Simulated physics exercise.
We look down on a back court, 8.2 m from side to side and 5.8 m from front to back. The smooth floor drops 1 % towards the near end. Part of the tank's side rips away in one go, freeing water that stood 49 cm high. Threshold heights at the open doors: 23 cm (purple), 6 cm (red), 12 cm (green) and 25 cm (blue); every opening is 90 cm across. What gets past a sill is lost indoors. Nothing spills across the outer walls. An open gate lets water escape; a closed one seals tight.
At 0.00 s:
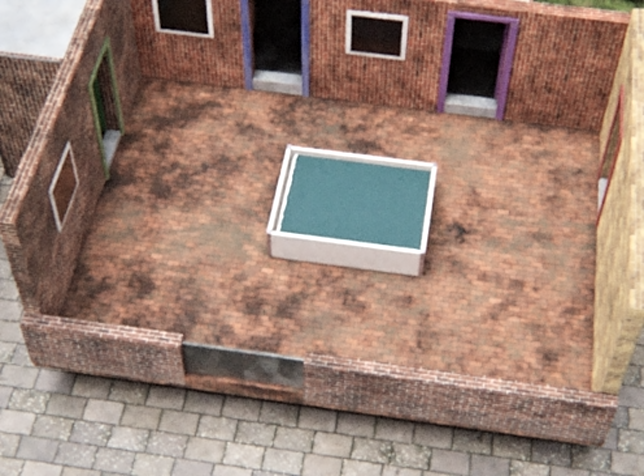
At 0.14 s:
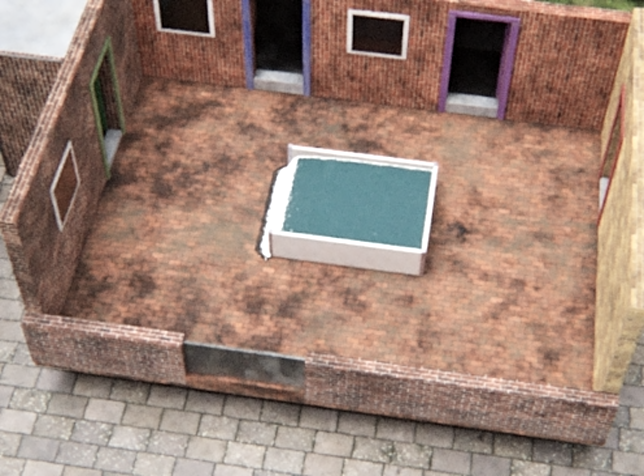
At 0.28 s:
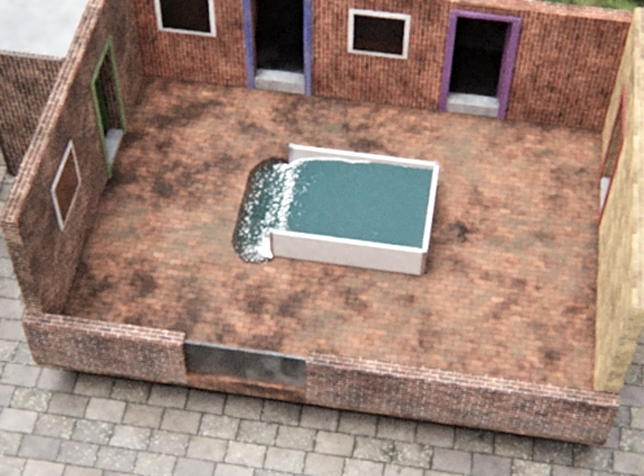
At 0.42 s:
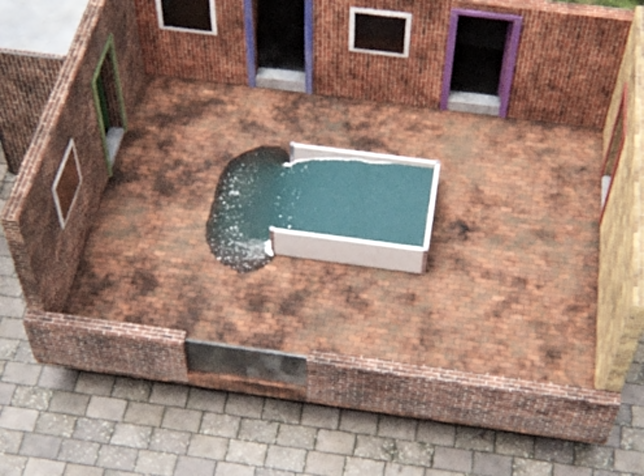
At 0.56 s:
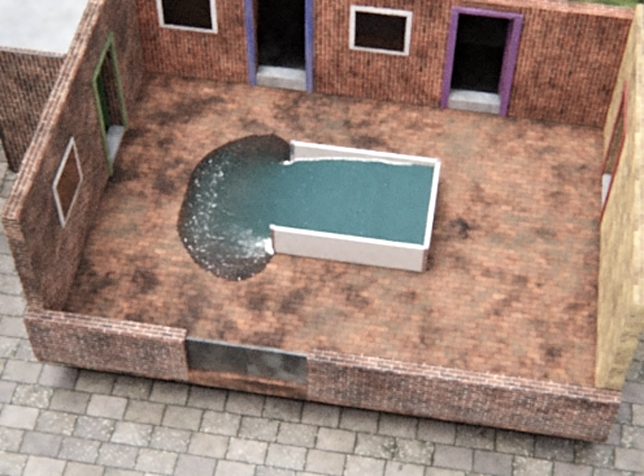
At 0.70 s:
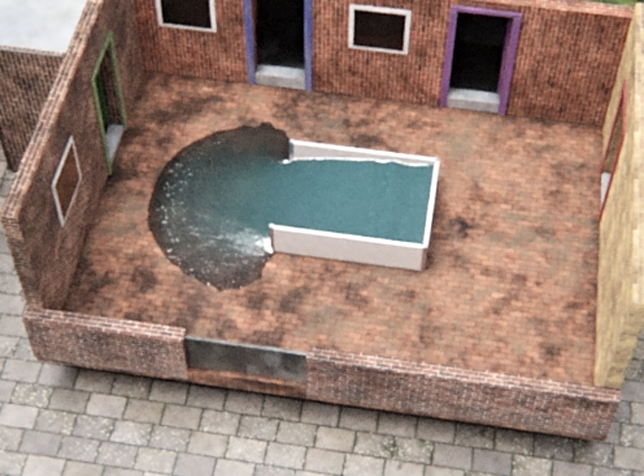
In a walled brick courtyard, the left side of a white-edged tank gave way, and blue-green water poured through the gap and spread leftward over the floor in a widening, rounded, dark-edged pool.
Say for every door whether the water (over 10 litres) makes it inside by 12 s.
Door by door: At the purple door it stays under the limit; at the red door it stays under the limit; at the green door it exceeds the limit; at the blue door it does not reach the limit.
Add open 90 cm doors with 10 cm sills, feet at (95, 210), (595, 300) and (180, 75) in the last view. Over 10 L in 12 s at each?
In that order: Above, not over, above.
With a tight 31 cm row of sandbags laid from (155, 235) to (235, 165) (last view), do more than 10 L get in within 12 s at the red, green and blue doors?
Against that limit: Red below, green not over, blue not over.
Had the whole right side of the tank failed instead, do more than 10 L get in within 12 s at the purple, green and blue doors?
Against that limit: Purple below, green not over, blue not over.
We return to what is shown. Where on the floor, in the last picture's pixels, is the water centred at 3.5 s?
Around (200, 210).
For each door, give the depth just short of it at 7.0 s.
In cm: Purple 2, red 0, green 7, blue 4.
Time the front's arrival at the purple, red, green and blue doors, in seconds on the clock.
Purple 6.0 s, red 8.5 s, green 1.1 s, blue 3.8 s.
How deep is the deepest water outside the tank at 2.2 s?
About 25 cm.
After 1.4 s water covers 25 % of the floor and is deepest (25 cm) near (103, 192); purple door not reached, red door not reached, green door 18 cm at the sill, 0 L in, blue door not reached.
After 2.2 s water covers 30 % of the floor and is deepest (25 cm) near (97, 209); purple door not reached, red door not reached, green door 22 cm at the sill, 21 L in, blue door not reached.
After 3.5 s water covers 35 % of the floor and is deepest (28 cm) near (53, 337); purple door not reached, red door not reached, green door 19 cm at the sill, 68 L in, blue door not reached.
After 7.0 s water covers 80 % of the floor and is deepest (12 cm) near (53, 337); purple door 2 cm at the sill, 0 L in, red door not reached, green door 7 cm at the sill, 83 L in, blue door 4 cm at the sill, 0 L in.
After 12.0 s water covers 95 % of the floor and is deepest (10 cm) near (579, 411); purple door 2 cm at the sill, 0 L in, red door 5 cm at the sill, 0 L in, green door 3 cm at the sill, 83 L in, blue door 1 cm at the sill, 0 L in.
